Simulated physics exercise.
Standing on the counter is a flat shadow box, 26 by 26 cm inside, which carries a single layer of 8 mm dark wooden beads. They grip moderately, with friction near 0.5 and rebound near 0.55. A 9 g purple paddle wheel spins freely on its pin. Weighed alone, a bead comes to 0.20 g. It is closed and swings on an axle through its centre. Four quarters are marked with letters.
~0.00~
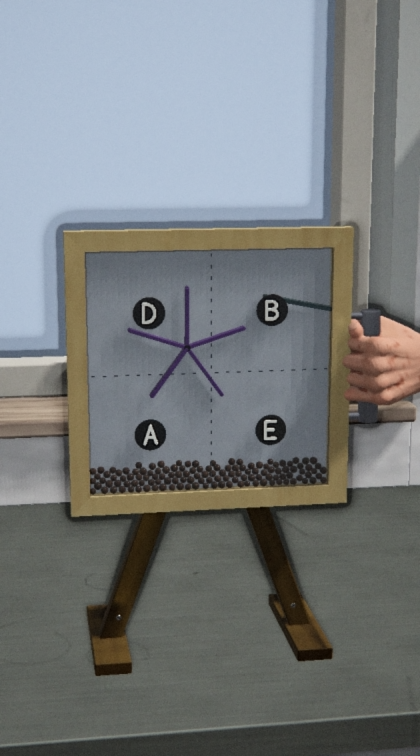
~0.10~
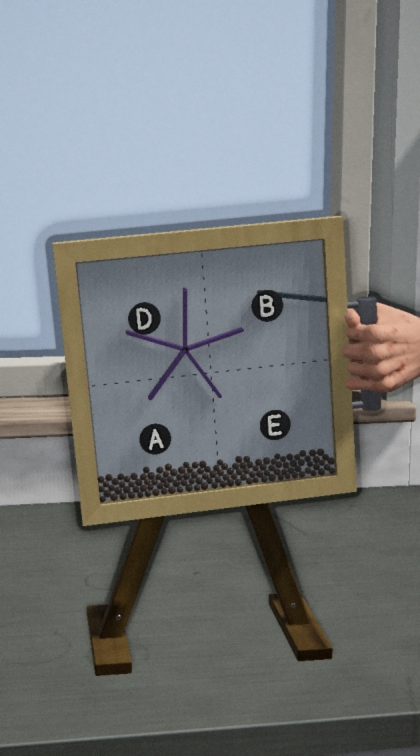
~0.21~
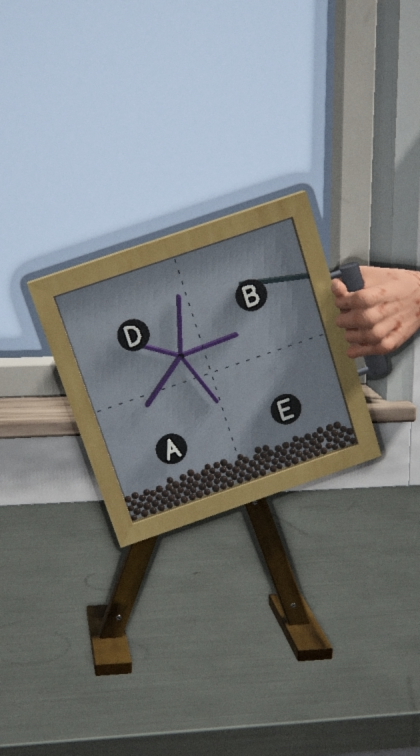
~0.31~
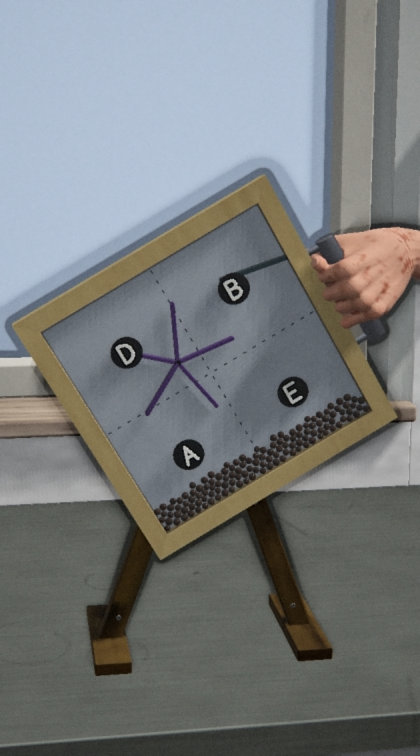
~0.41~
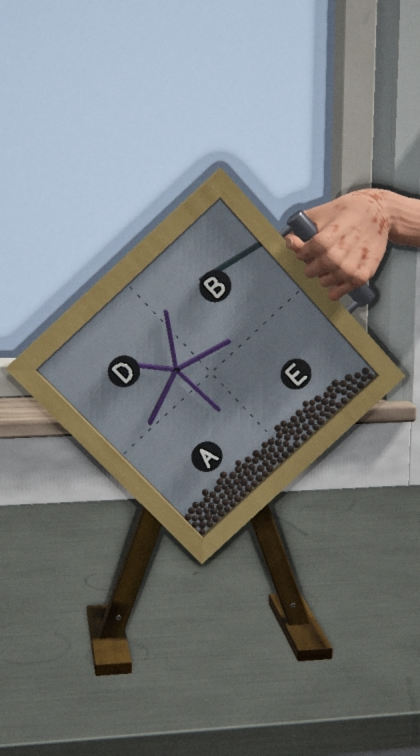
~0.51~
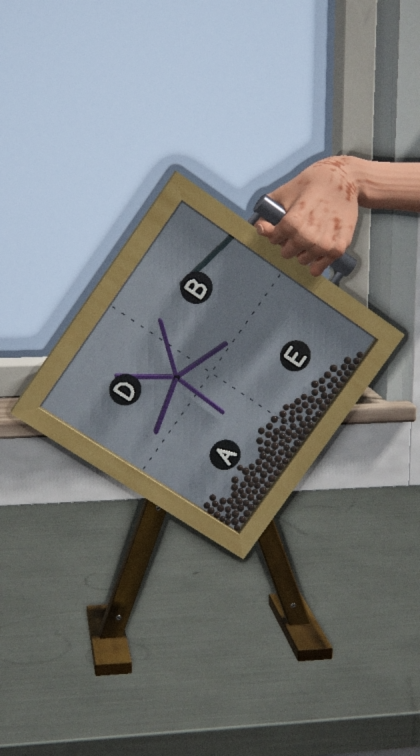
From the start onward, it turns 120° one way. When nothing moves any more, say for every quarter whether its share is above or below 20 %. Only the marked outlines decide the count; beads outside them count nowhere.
A: Above 20 %, B: Below 20 %, D: Above 20 %, E: Below 20 %.
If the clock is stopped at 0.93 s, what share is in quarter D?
I'd say some 15 in a hundred.
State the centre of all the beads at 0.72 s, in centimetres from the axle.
Position estimate: Right 8 cm, below 9 cm.
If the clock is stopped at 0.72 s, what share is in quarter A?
About 90 %.
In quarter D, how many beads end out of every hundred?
Some 65 per cent.
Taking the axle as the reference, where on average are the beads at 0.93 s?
Right: About 8 cm; below: About 8 cm.
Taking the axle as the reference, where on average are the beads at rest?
About 3 cm right and 11 cm below.
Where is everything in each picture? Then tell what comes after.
In the first picture, level; about 130 beads; load centre (208, 476); top bead (179, 463); purple paddle wheel (187, 347); A (150, 435), B (272, 310), D (149, 313), E (271, 430).
In the second picture, turned 4° anticlockwise; load centre (216, 475); top bead (320, 452).
In the third picture, turned 17° anticlockwise; load centre (240, 470); top bead (337, 425); wall ends (241, 284).
In the fourth picture, turned 30° anticlockwise; load centre (259, 461); top bead (347, 398); purple paddle wheel (177, 363).
In the fifth picture, turned 42° anticlockwise; load centre (272, 452); top bead (366, 371).
In the sixth picture, turned 55° anticlockwise; load centre (278, 448); top bead (360, 355); purple paddle wheel (176, 377); A (225, 455), B (196, 288), D (125, 390), E (295, 356).
After 0.72 s, it stands 81° anticlockwise; the beads' middle is 8 cm right of and 9 cm below the centre; A 90 %, E 10 %.
After 0.93 s, it stands 107° anticlockwise; the beads' middle is 8 cm right of and 8 cm below the centre; A 85 %, D 15 %.
After 1.11 s, it stands 120° anticlockwise; the beads' middle is 6 cm right of and 10 cm below the centre; A 55 %, D 45 %.
Settled by 3.8 s, it stands 120° anticlockwise; A 35 %, B 0 %, D 65 %, E 0 %.
